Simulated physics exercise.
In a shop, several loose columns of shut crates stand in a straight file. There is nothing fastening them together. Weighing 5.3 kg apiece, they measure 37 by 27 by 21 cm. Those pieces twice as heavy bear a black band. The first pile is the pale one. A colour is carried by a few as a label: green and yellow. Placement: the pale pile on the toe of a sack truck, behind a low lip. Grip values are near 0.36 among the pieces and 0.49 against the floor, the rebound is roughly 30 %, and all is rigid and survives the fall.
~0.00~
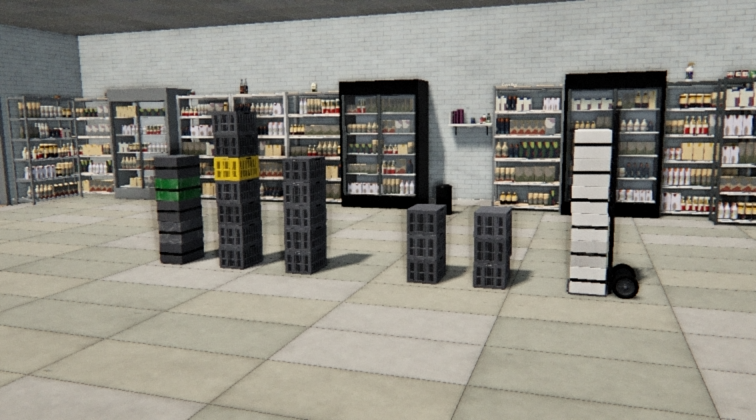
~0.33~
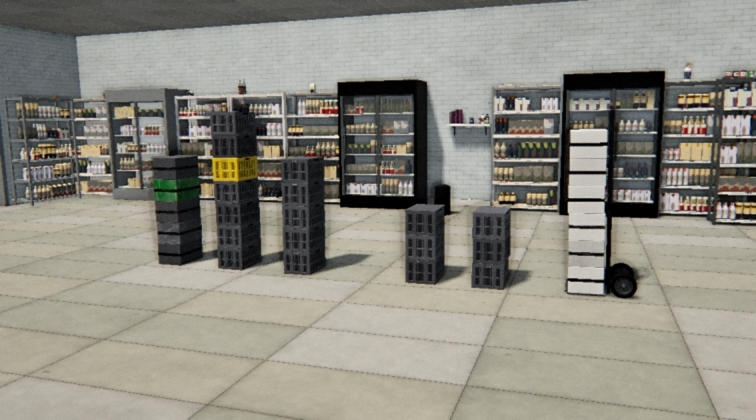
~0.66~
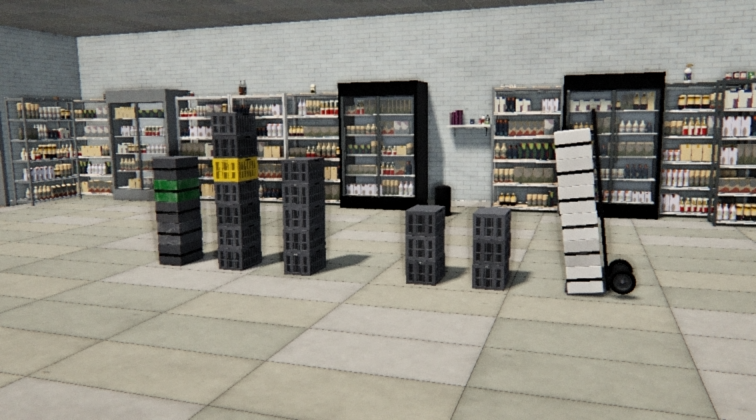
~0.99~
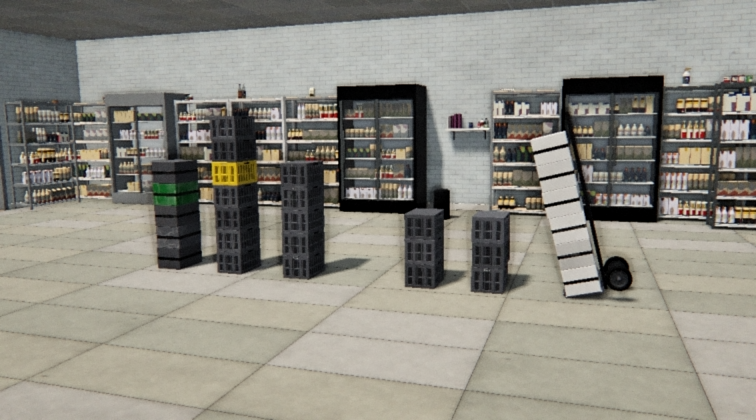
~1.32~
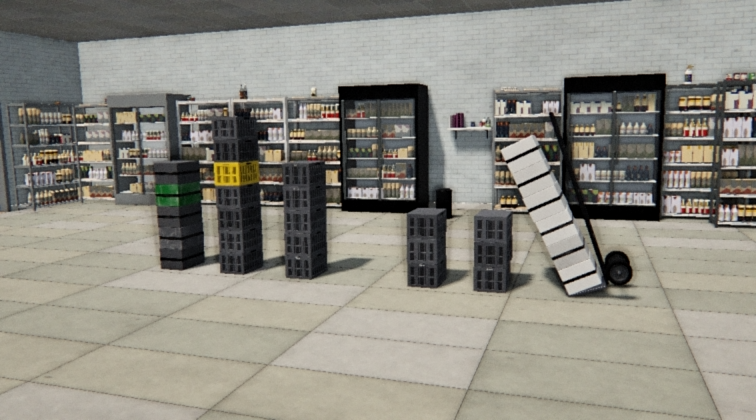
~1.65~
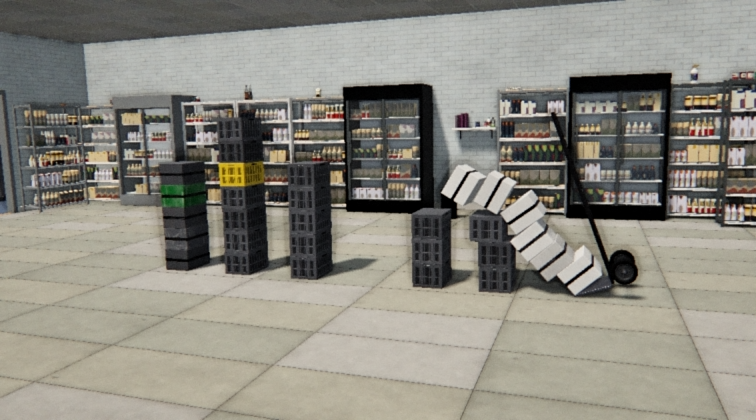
A tall stack of white crates on a hand truck tilted left in a shop, slowly at first, then bent into a curve over the nearest dark stacks as its upper crates spread apart.
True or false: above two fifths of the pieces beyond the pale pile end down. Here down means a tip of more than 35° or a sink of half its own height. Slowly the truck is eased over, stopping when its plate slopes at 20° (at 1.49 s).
False.
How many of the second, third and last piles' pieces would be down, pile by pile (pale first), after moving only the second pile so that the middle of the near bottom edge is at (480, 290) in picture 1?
You'd end with the second pile at 2, the third at 2 and the last at 0 down.
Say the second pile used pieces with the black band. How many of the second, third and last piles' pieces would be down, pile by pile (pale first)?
In that case the second pile has 3 down, the third 2, the last 0.
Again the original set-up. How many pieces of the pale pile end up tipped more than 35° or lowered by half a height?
The count is 6.
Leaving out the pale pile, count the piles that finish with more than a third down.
By my count, 2.
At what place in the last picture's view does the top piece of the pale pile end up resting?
Close to (305, 266).
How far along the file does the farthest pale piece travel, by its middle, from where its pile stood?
It ends some 240 cm away.
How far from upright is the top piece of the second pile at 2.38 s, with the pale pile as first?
It leans around 50°.
By 1.92 s, 6 of the pale pile down; none of the 23 other crates down, 4 disturbed.
By 2.38 s, 6 of the pale pile down; 3 of the 23 other crates down.
When it is over (3.4 s), 6 of the pale pile down; 4 of the 23 other crates down; yellow crate unmoved; green crate unmoved. That is 17 per cent. In pixels of the last frame, middles, yellow crate near (242, 173), green crate near (184, 194).
